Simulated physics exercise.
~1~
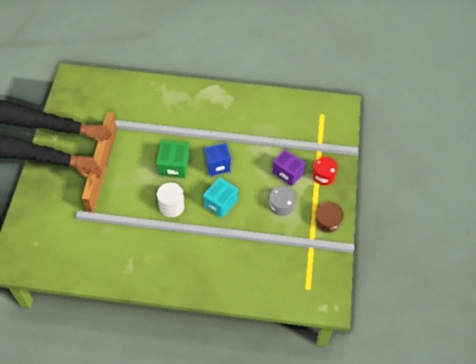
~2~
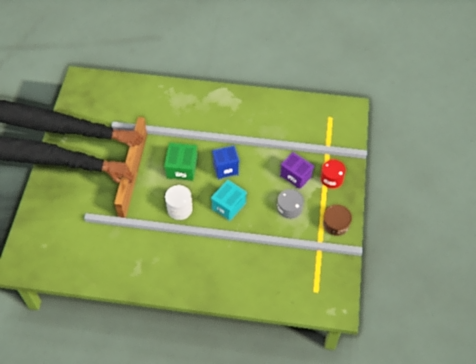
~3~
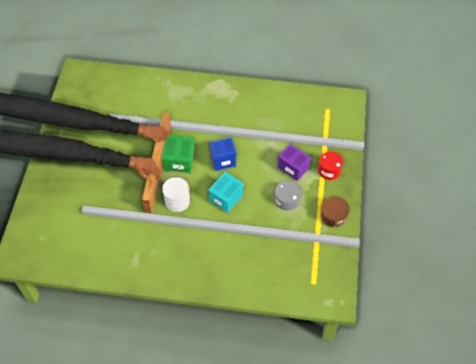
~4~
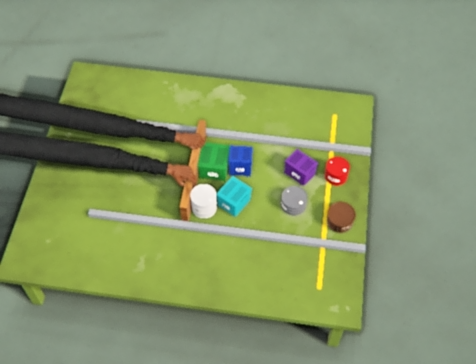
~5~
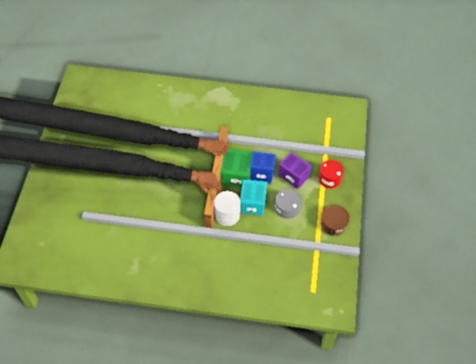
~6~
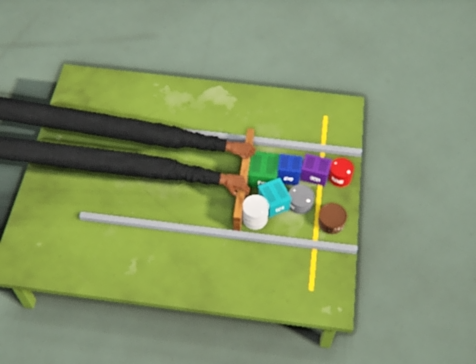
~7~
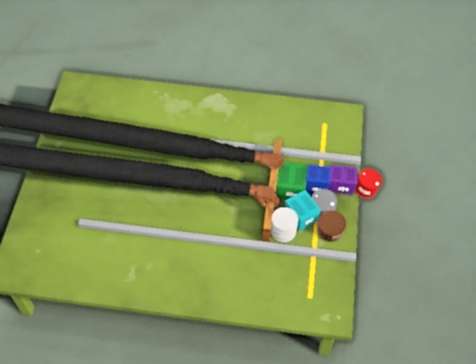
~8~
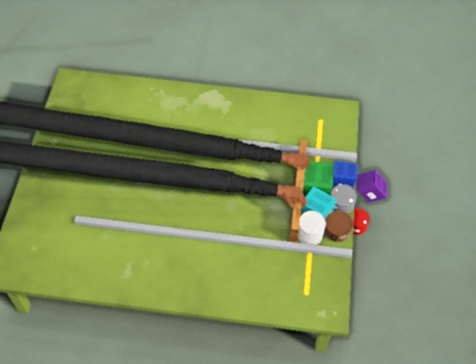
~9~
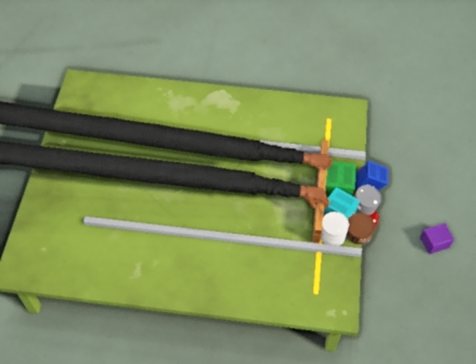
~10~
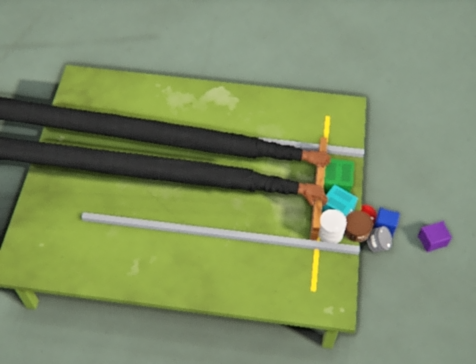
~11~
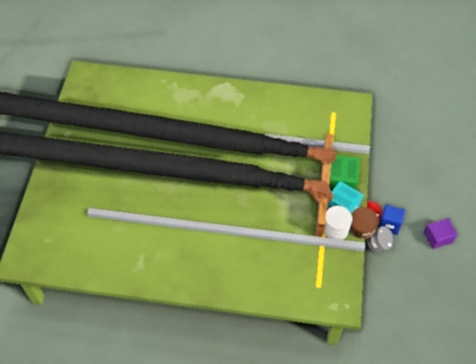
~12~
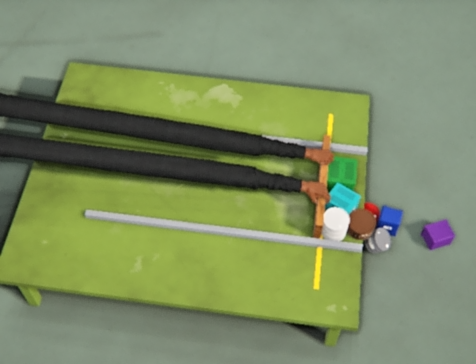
A wooden plank, held upright by two dark-sleeved arms reaching from the left, slides rightward across a green table seen from above, between two pale rails. Ahead of it stand green, blue, purple and cyan blocks, a white cylinder, and grey, red and brown round pieces near a yellow tape line. The plank gathers the green block and white cylinder, then bunches everything toward the right edge. The purple block tumbles off and lands away from the table, and the blue block tips over the edge after it. The plank stops at the tape, with the red and grey pieces also off and the green, cyan, white and brown ones still on top.
